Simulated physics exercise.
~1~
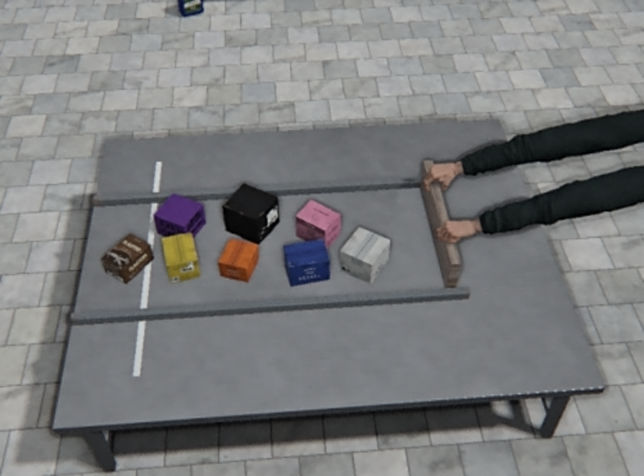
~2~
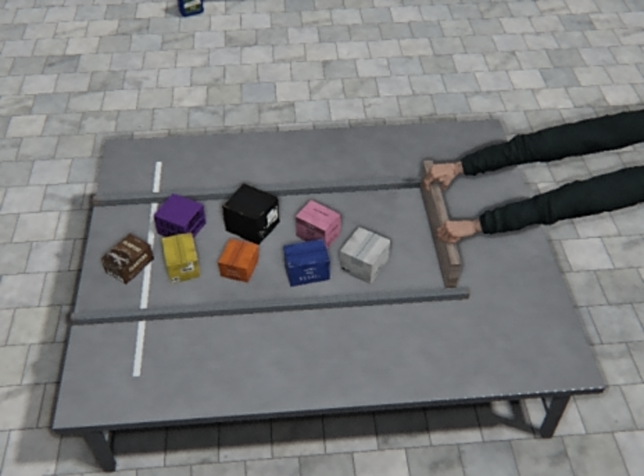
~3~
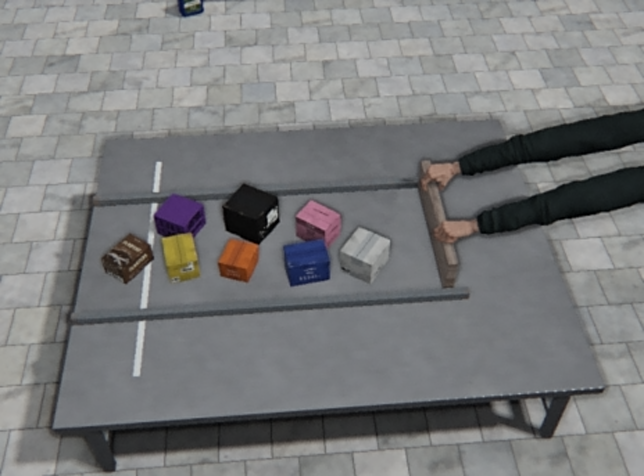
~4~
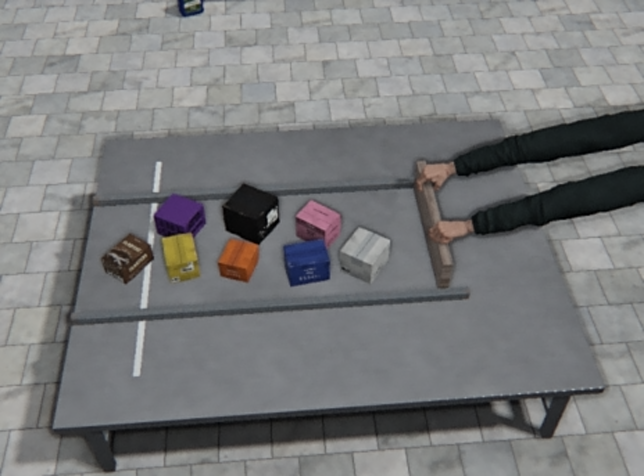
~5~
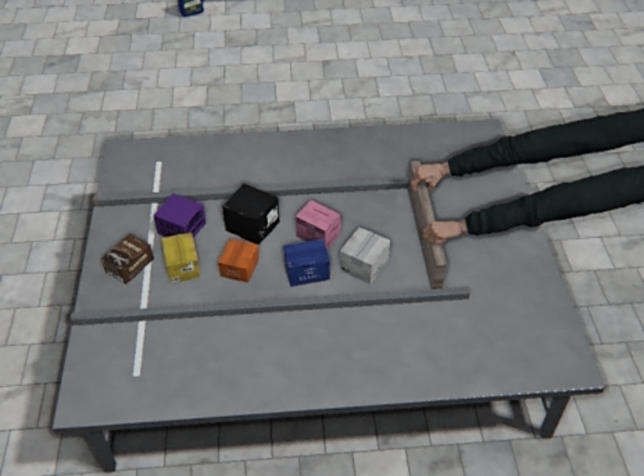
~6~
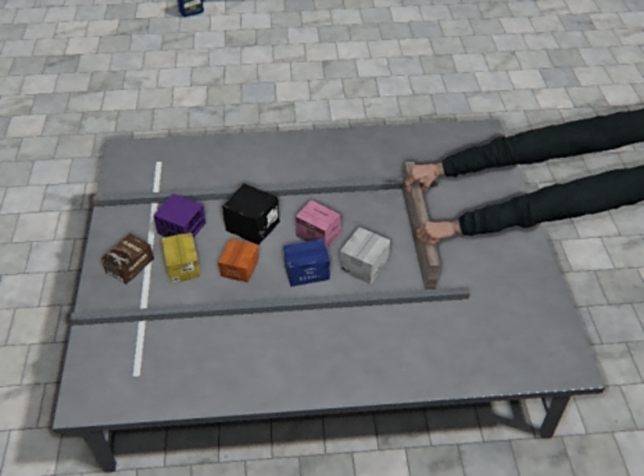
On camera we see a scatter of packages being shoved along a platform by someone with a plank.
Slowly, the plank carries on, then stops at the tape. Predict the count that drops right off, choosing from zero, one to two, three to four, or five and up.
Just one, or two at most, falls.
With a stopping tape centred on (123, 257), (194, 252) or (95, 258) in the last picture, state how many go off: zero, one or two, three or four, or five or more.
5 or more; one to two; more than four.
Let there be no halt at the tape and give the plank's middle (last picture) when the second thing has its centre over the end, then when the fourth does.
Its middle is around (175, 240) and later (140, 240).
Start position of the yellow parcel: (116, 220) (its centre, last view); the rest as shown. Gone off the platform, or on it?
Started there, the object drops over the edge.
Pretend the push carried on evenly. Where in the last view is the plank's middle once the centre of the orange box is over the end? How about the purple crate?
Roughly (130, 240); for the second one, roughly (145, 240).
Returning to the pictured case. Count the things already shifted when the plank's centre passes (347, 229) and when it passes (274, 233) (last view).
Answer - first 2, then 7.
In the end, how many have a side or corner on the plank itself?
3 in contact.
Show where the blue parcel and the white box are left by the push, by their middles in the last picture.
In the last picture, roughly (84, 288) and (125, 280).
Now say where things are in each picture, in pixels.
The first frame shows brown box (128, 259); purple crate (180, 219); yellow parcel (181, 258); plank (439, 223); tape (149, 255).
The second frame shows purple crate (180, 219); pink box (318, 226).
The third frame shows yellow parcel (181, 258); plank (436, 223).
The fourth frame shows brown box (128, 259); white box (365, 256).
The fifth frame shows purple crate (180, 219); black parcel (251, 214).
The sixth frame shows brown box (128, 259); purple crate (180, 219); yellow parcel (181, 258); plank (419, 224); tape (149, 255).
Soon after, none off yet; brown box at rest near (128, 259); purple crate at rest near (180, 219); yellow parcel at rest near (181, 258).
In the end, the number that fall off is one or two; gone, yellow parcel and brown box.
